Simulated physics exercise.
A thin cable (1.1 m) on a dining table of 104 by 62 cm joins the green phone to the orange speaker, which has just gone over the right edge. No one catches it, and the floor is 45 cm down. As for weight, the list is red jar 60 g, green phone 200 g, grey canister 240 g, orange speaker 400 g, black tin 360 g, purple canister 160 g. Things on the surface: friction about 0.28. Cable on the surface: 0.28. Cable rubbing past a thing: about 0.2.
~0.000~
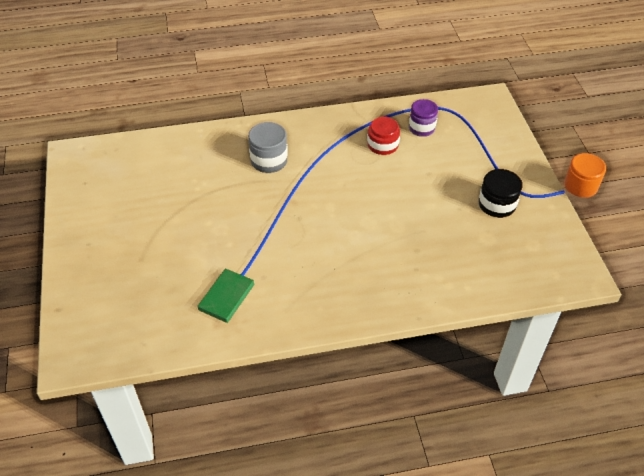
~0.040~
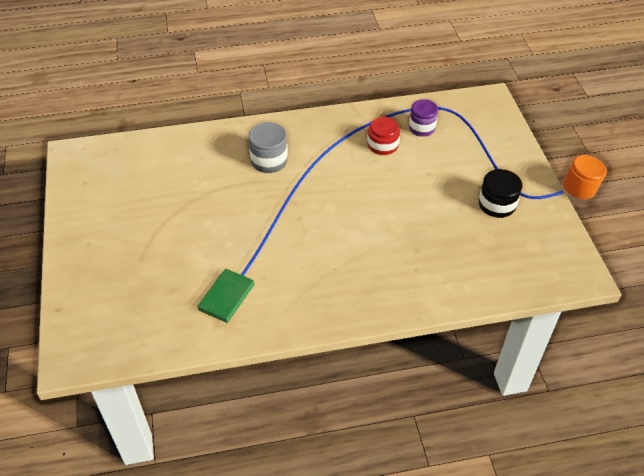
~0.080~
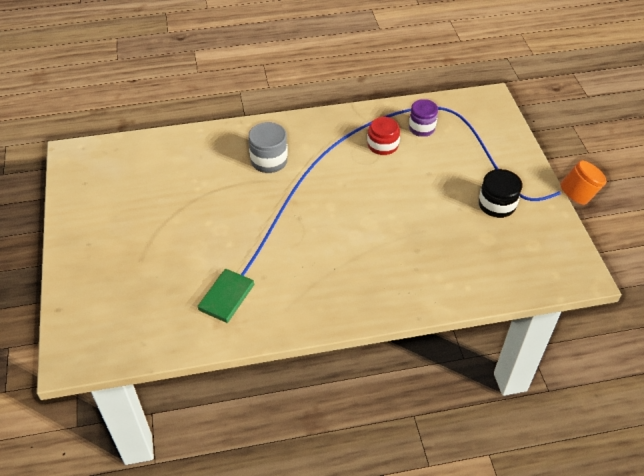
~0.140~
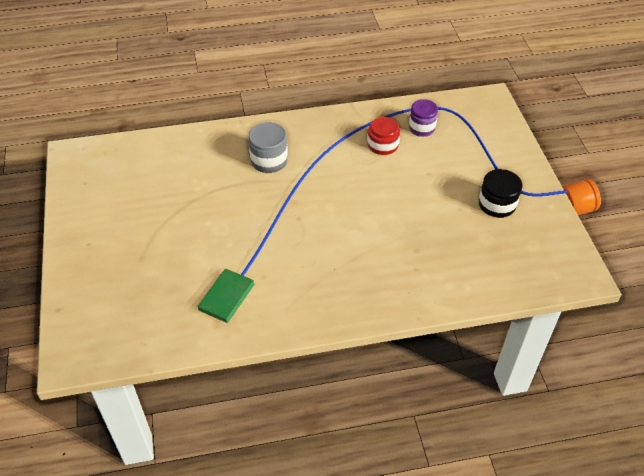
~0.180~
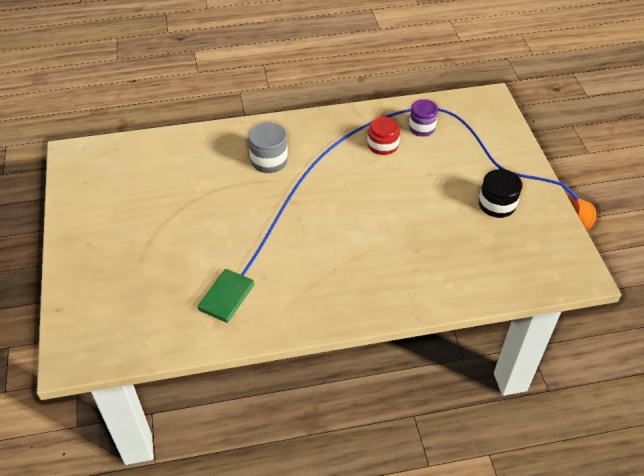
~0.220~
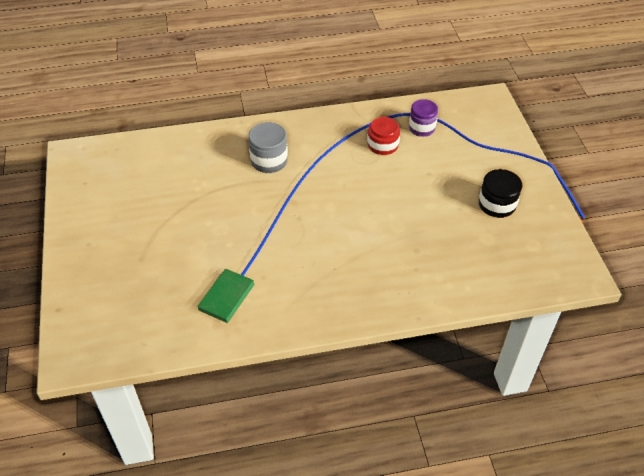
The footage shows an orange cylinder tipping and dropping past the right edge of a wooden table, drawing the attached blue cable straighter and over the edge, while the green block, red, purple, grey and black containers stay still.
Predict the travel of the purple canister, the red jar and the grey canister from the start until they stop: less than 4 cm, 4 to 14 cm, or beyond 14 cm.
At the end, the purple canister makes a long trip. The red jar makes a long trip. The grey canister makes a short trip.
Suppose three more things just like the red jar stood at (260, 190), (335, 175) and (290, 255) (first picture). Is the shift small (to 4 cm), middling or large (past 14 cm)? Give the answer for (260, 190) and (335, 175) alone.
The first ends up with a short displacement, the second with a long displacement.
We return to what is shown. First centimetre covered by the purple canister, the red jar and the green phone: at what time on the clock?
Clock readings - purple canister 0.28 s, red jar 0.28 s, green phone 0.30 s.
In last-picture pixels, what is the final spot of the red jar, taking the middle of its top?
Around (473, 235).
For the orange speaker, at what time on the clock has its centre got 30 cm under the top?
It happens at 0.32 seconds on the clock.
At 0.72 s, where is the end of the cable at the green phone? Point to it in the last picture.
It's at around pixel (315, 223).
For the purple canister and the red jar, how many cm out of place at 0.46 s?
Purple canister: 20 cm; red jar: 20 cm.
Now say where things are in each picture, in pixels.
In the first picture, purple canister (425, 107); red jar (385, 126); grey canister (267, 134); cable runs through (468, 123) (317, 161) (268, 234).
In the second picture, orange speaker (589, 166); cable runs through (268, 234).
In the third picture, orange speaker (583, 183); cable runs through (268, 234).
In the fourth picture, orange speaker (579, 198); cable runs through (268, 234).
In the fifth picture, orange speaker (574, 214); cable runs through (539, 179) (268, 234).
In the sixth picture, purple canister (425, 107); red jar (385, 126); grey canister (267, 134); cable runs through (470, 140) (318, 161) (268, 234).
At 0.5 s, the cable's tail end at (292, 240); red jar 20 cm off its start, purple canister 20 cm off its start, green phone 13 cm off its start.
At 0.7 s, the cable's tail end at (315, 223); red jar 33 cm off its start, purple canister 25 cm off its start, green phone 19 cm off its start.
At 1.0 s, the cable's tail end at (315, 223); red jar 33 cm off its start at (472, 235), purple canister 25 cm off its start at (473, 188), green phone 19 cm off its start at (292, 229).
At 1.2 s, the cable's tail end at (315, 223); red jar 33 cm off its start, purple canister 25 cm off its start, green phone 19 cm off its start.
At 2.4 s, the cable's tail end at (315, 223); red jar 33 cm off its start at (473, 235), purple canister 25 cm off its start at (473, 188), grey canister 0 cm off its start at (268, 134), green phone 19 cm off its start at (292, 229).
